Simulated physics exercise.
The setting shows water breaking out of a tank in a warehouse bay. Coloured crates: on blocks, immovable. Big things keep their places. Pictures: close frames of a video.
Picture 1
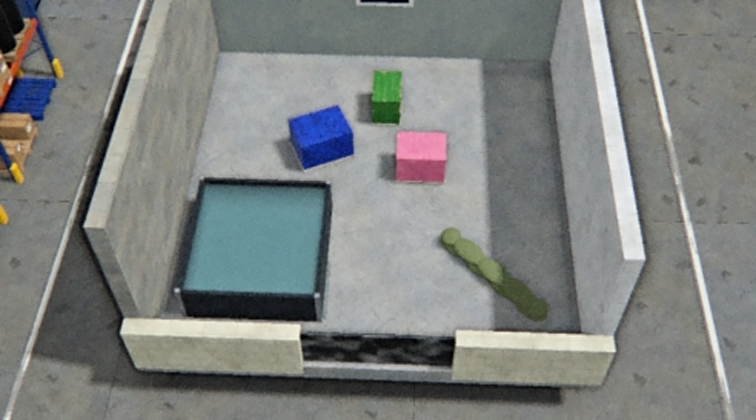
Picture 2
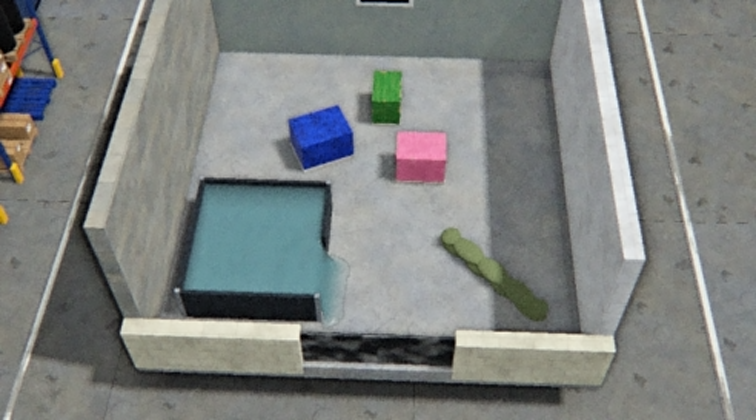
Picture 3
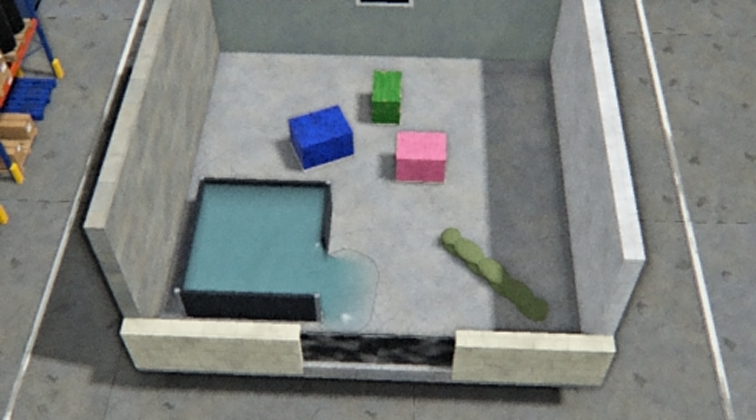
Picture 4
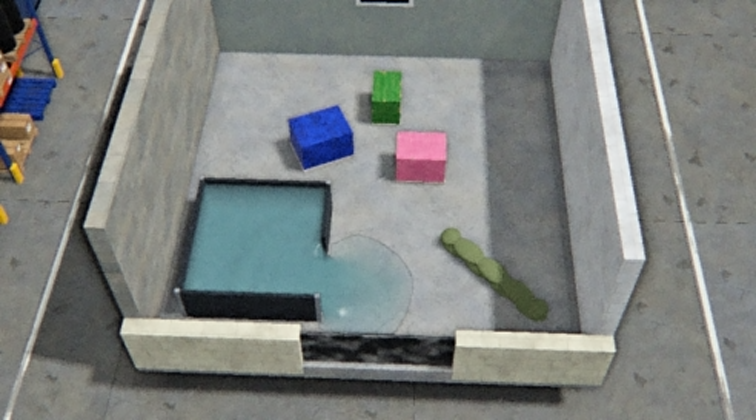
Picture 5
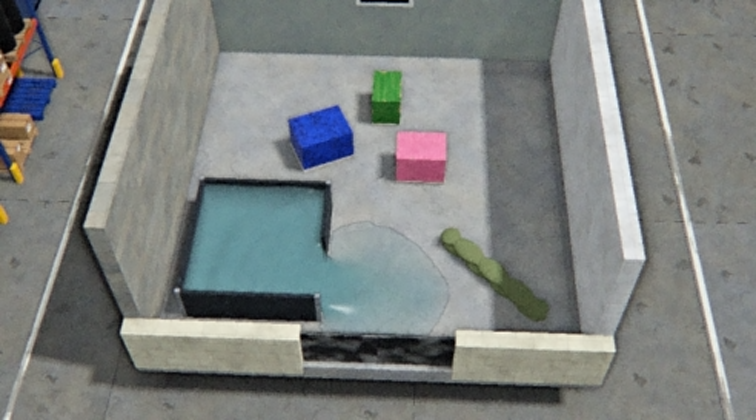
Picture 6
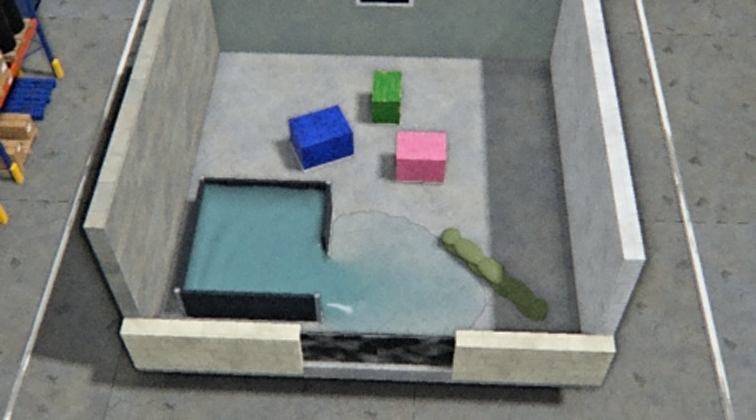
In this clip, still water sits in an open tank in a walled bay with blue, green and pink crates, then pours through a gap in its right side and spreads rightward across the floor toward a green, lumpy object.
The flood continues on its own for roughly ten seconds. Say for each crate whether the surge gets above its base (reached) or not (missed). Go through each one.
One by one: Pink crate: Becomes wet; green crate: Becomes wet; blue crate: Becomes wet.
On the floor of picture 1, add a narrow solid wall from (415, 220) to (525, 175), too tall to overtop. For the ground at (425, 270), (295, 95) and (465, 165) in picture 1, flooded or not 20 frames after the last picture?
Taking the three spots in order: Soaked, spared, spared.
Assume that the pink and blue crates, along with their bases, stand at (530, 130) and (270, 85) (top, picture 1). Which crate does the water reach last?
Answer: The blue one.
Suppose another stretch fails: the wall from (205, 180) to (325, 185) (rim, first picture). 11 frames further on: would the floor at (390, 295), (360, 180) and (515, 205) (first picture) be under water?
So it's nothing at the first, liquid at the second and nothing at the third.
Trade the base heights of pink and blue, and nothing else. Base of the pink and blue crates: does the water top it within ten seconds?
I reckon the pink crate is inundated but the blue crate is inundated.
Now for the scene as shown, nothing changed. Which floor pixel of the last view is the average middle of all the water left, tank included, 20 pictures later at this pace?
My pick is pixel (382, 271).
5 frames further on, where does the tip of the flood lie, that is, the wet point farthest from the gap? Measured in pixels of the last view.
Near (574, 361).
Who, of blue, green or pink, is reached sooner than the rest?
The pink one it is.
A moment on, water covers 20 % of the floor; the pink crate not reached, the green crate not reached, the blue crate not reached.
Next, water covers 25 % of the floor; the pink crate water round its plinth, the green crate not reached, the blue crate not reached.
Then, water covers 45 % of the floor; the pink crate water round its plinth, the green crate not reached, the blue crate not reached.
Later, water covers 70 % of the floor; the pink crate water round its plinth, the green crate water round its plinth, the blue crate water round its plinth.
In the end, water covers 95 % of the floor; the pink crate was topped, the green crate was topped, the blue crate was topped.
